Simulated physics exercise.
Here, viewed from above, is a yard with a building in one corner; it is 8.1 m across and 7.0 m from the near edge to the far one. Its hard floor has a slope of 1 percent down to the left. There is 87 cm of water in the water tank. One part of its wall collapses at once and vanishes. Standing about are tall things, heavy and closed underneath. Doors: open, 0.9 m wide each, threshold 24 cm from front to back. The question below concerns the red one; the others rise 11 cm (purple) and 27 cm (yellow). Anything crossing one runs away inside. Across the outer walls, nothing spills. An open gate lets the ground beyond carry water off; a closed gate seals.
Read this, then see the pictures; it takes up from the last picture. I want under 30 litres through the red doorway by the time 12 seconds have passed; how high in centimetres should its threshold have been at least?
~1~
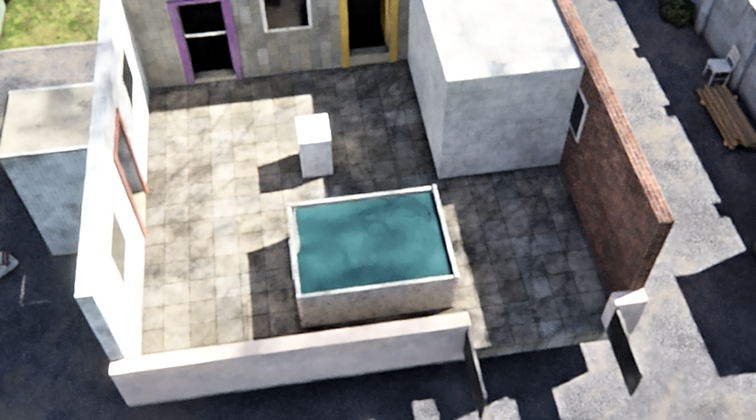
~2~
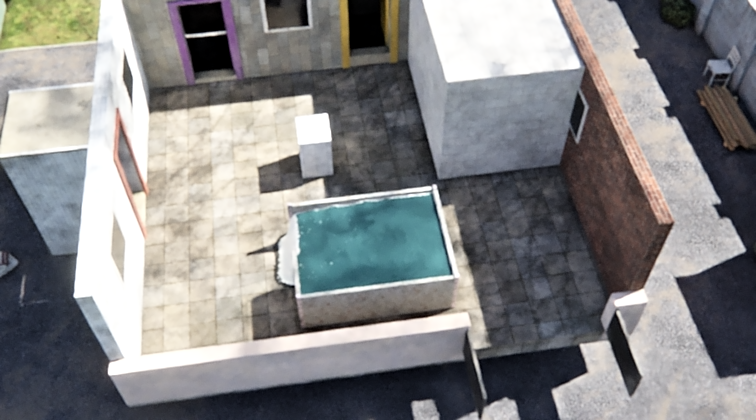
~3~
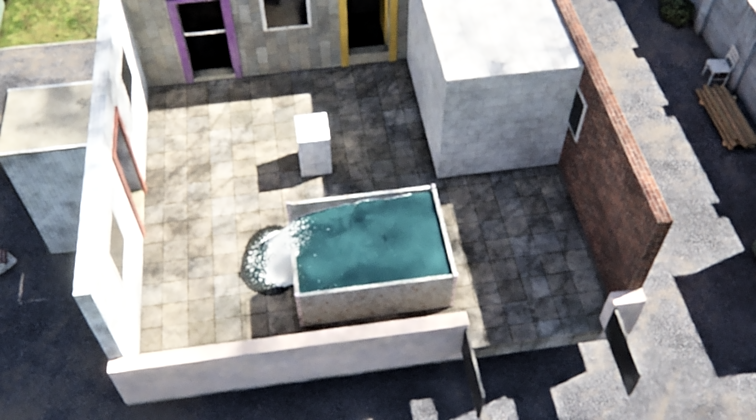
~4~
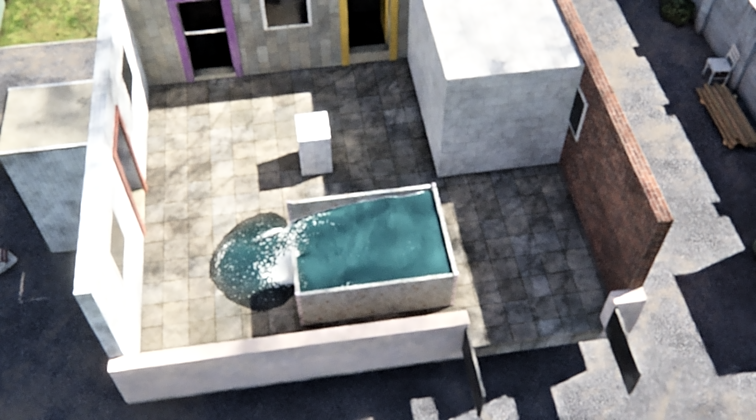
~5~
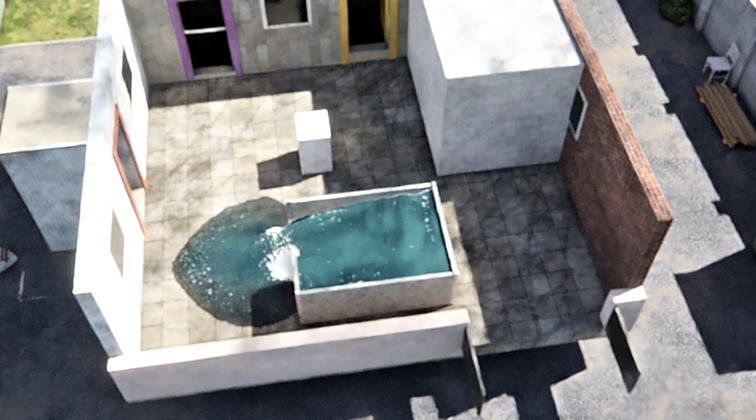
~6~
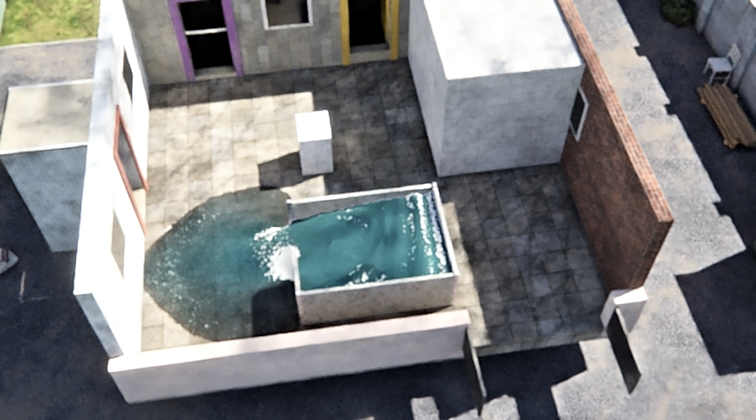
I would say 25 cm.
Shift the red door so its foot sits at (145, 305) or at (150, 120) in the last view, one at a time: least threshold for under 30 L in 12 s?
About 31 and 15 cm.
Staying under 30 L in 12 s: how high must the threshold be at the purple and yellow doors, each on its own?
About 16 cm at purple and about 8.0 cm at yellow.
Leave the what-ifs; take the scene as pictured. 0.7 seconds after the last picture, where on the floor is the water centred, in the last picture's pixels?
It lies near (320, 267) in the last picture.
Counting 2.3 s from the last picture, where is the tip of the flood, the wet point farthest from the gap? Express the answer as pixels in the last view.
(150, 90).
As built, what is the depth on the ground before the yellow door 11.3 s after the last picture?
Depth: Near 11.5 cm.
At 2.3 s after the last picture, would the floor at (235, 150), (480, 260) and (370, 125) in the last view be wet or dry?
Taking them in turn, I'd call them touched by the flood, spared by the flood and spared by the flood.
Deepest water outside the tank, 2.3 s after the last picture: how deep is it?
About 38 cm at most.
Then, 0.7 s after the last picture water covers 25 % of the floor, deepest (46 cm) near (284, 253); 29 cm at the red door, 7 litres in over its 16 cm threshold.
Then, 2.3 s after the last picture water covers 35 % of the floor, deepest (38 cm) near (140, 370); 26 cm at the red door, 99 litres in over its 16 cm threshold.
Then, 11.3 s after the last picture water covers 100 % of the floor, deepest (16 cm) near (145, 246); 14 cm at the red door, 151 litres in over its 16 cm threshold.
At the red door as built, the water peaked near 32 cm, 1.1 s after the last picture.
With a threshold of 22.5 cm, 49 litres would have come in within the 12 s; with 30.5 cm, 6 litres. So under 30 litres takes about 25 cm.
